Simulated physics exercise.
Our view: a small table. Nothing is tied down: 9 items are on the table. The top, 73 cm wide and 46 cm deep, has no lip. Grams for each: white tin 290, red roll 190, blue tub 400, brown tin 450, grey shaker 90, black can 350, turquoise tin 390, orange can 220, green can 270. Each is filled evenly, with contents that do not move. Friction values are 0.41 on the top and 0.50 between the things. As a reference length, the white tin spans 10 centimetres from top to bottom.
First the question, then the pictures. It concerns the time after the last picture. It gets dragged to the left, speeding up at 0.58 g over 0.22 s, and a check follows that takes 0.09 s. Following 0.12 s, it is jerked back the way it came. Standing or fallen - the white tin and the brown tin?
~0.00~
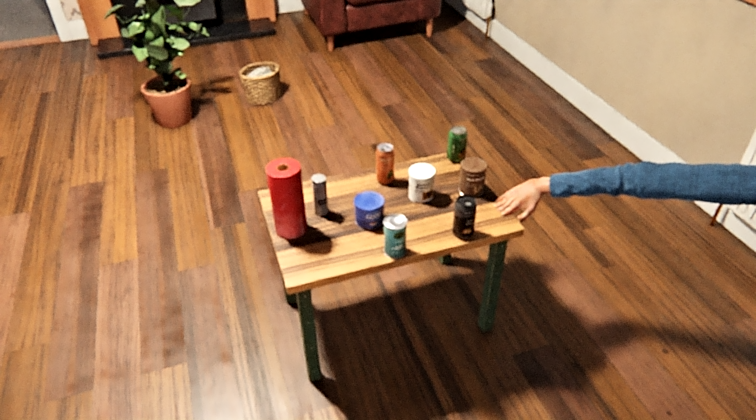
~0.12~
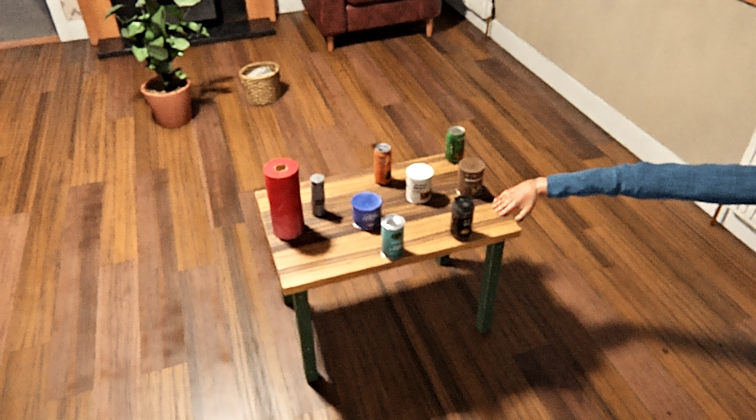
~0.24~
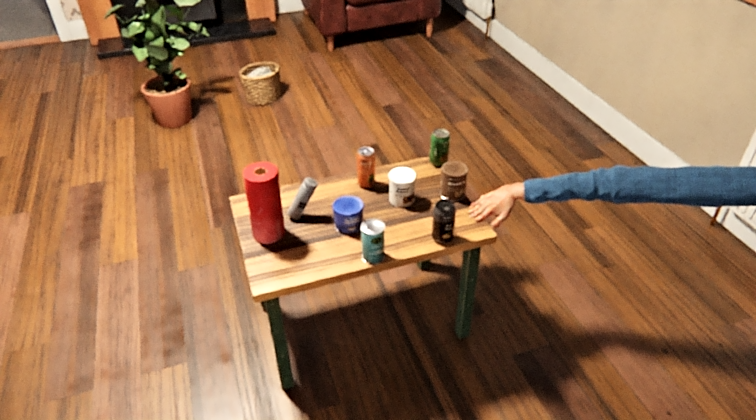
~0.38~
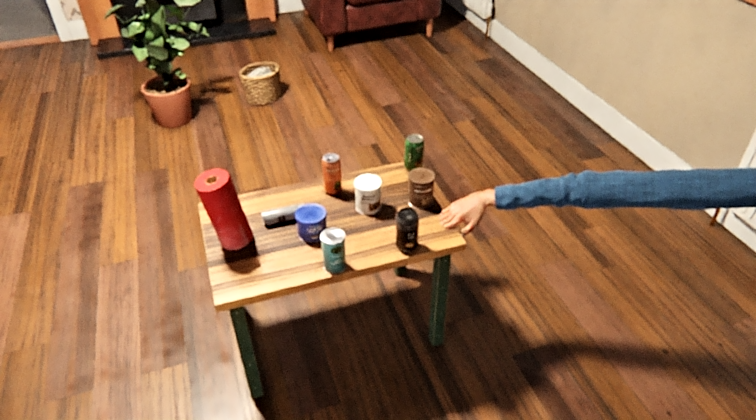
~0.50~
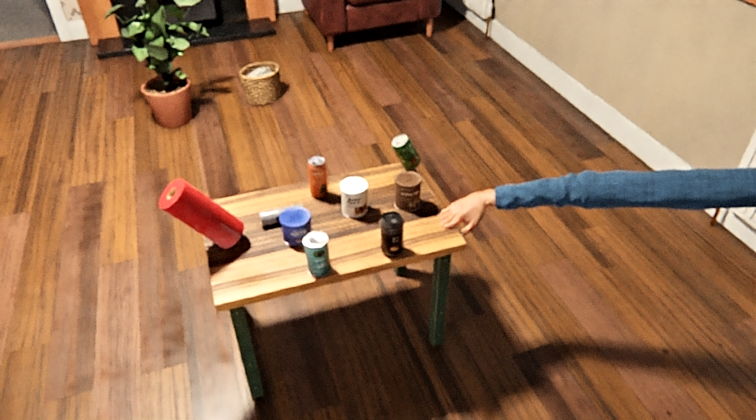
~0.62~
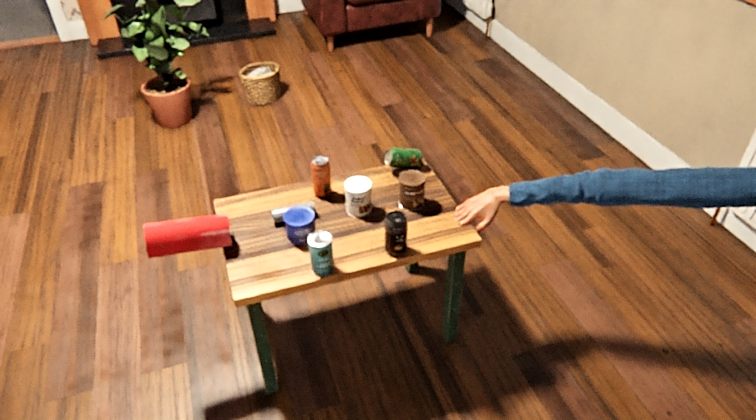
White tin: Standing; brown tin: Standing.
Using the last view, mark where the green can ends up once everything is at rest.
At about (433, 156).
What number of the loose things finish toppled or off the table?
That makes 3.
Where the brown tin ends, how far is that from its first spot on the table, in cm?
Start to finish, roughly 6 cm.
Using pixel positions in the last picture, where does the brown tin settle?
About (454, 181).
Around 0.72 s, table along by 4 cm; brown tin shifted 11 cm near (428, 187); white tin shifted 11 cm near (376, 193); green can on its side.
Around 0.82 s, brown tin shifted 9 cm near (447, 183); white tin shifted 9 cm near (395, 189); green can on its side.
Around 0.92 s, brown tin shifted 6 cm near (454, 181); white tin shifted 6 cm near (403, 187); grey shaker on its side.
Finally (1.9 s), off the table and tipped over, red roll; on their side or leaning hard on the table, grey shaker and green can; not toppled but over 5 cm from the start, white tin, blue tub, brown tin, black can, turquoise tin and orange can. In the last view, white tin near (403, 187), brown tin near (454, 181).
